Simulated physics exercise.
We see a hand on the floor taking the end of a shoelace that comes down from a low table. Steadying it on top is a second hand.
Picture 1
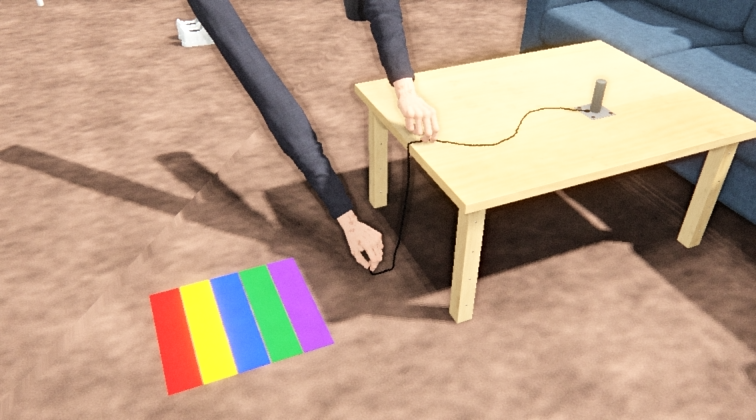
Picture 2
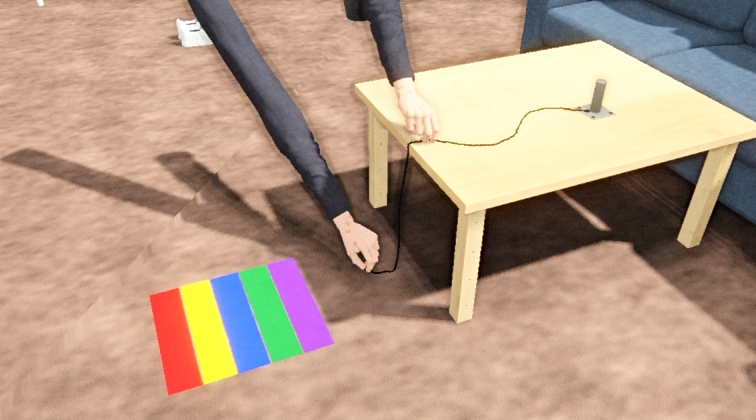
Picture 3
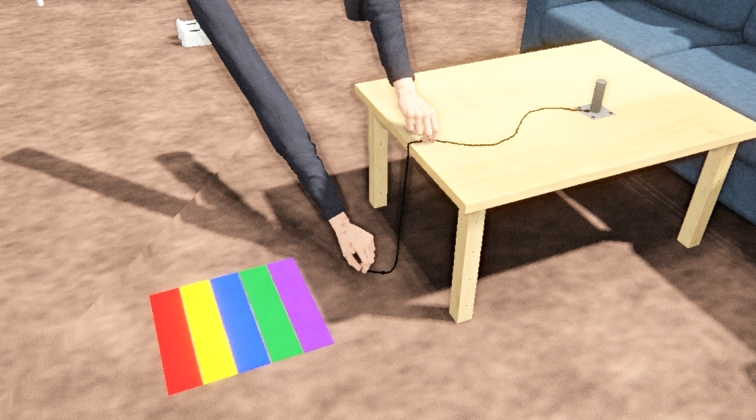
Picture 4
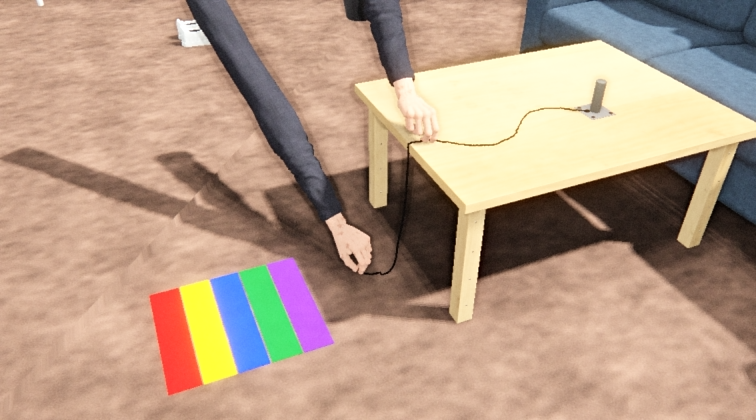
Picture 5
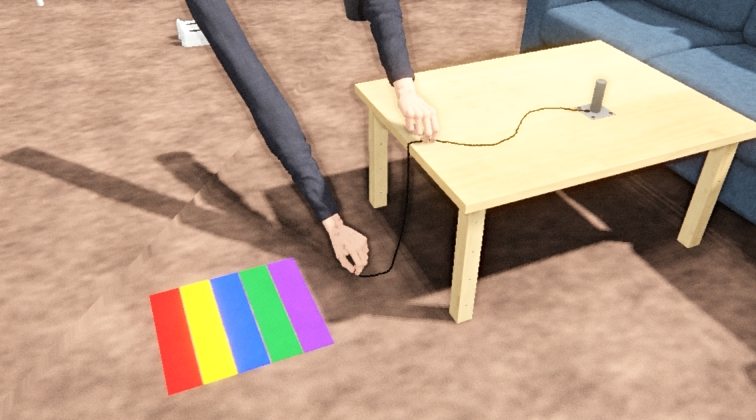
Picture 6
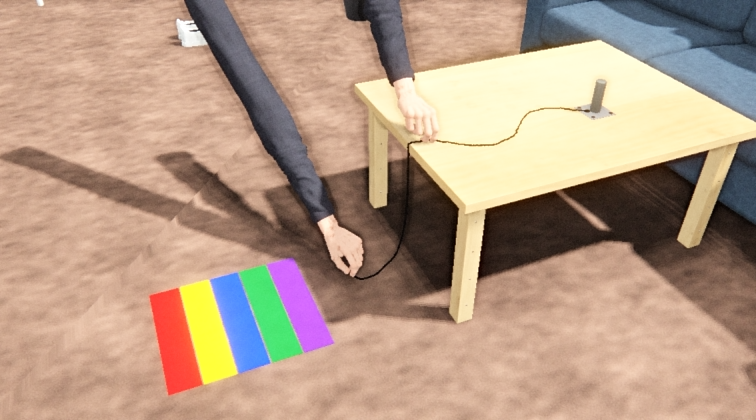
In this clip, one hand rests at the edge of a low wooden table while another, near the floor, holds the end of a dark shoelace and moves it slightly left, toward a mat of five coloured stripes.
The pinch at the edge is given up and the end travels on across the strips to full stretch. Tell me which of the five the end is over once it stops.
It is over the blue strip.
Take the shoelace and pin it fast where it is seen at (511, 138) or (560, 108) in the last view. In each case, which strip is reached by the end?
In order: Green, then blue.
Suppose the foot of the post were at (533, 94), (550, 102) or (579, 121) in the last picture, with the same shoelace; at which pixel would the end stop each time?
Roughly (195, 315), (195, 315) and (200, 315), try by try.
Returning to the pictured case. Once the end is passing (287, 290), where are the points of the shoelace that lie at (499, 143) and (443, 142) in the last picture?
(465, 137) and (414, 150), approximately.
Early on, end near (287, 290); over purple.
Midway, end near (255, 299); over green.
At the end of the slack, end near (233, 305); over blue. It halts on the blue strip.
